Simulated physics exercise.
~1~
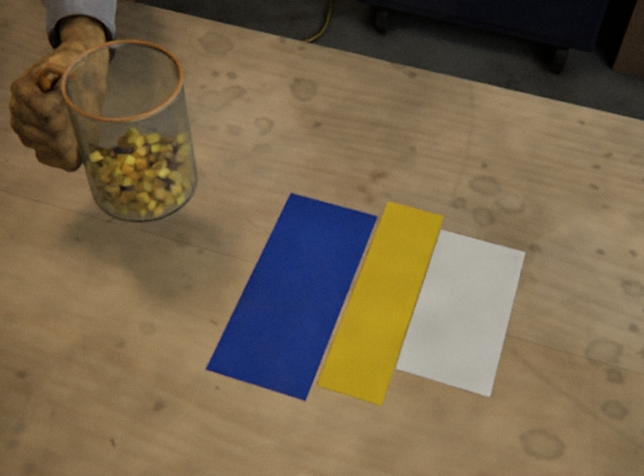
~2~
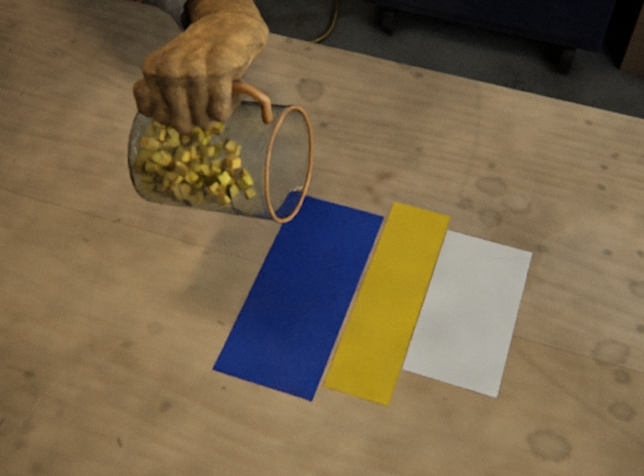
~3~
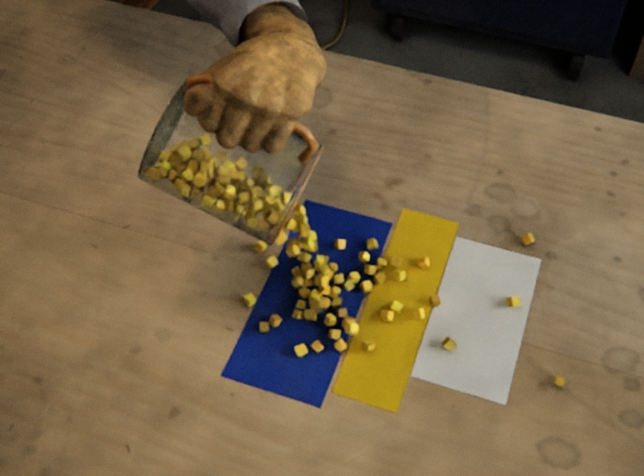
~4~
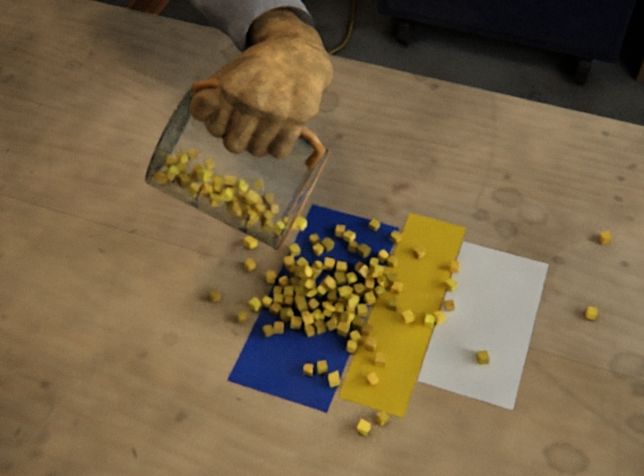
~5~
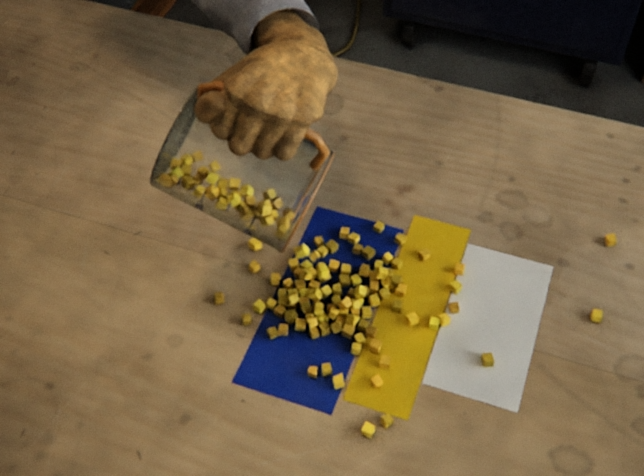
A hand grips a clear jug with an orange rim, partly filled with small yellow cheese cubes, above a pale wooden table seen from above at an angle. Blue, yellow and white mats lie side by side from left to right. The hand carries the jug rightward and tips it onto its side near the blue mat. It tilts further, and cubes tumble out, some scattering across the yellow and white mats and the bare wood. Finally most lie heaped on the blue mat, while some remain inside the tilted jug, still held above the table.
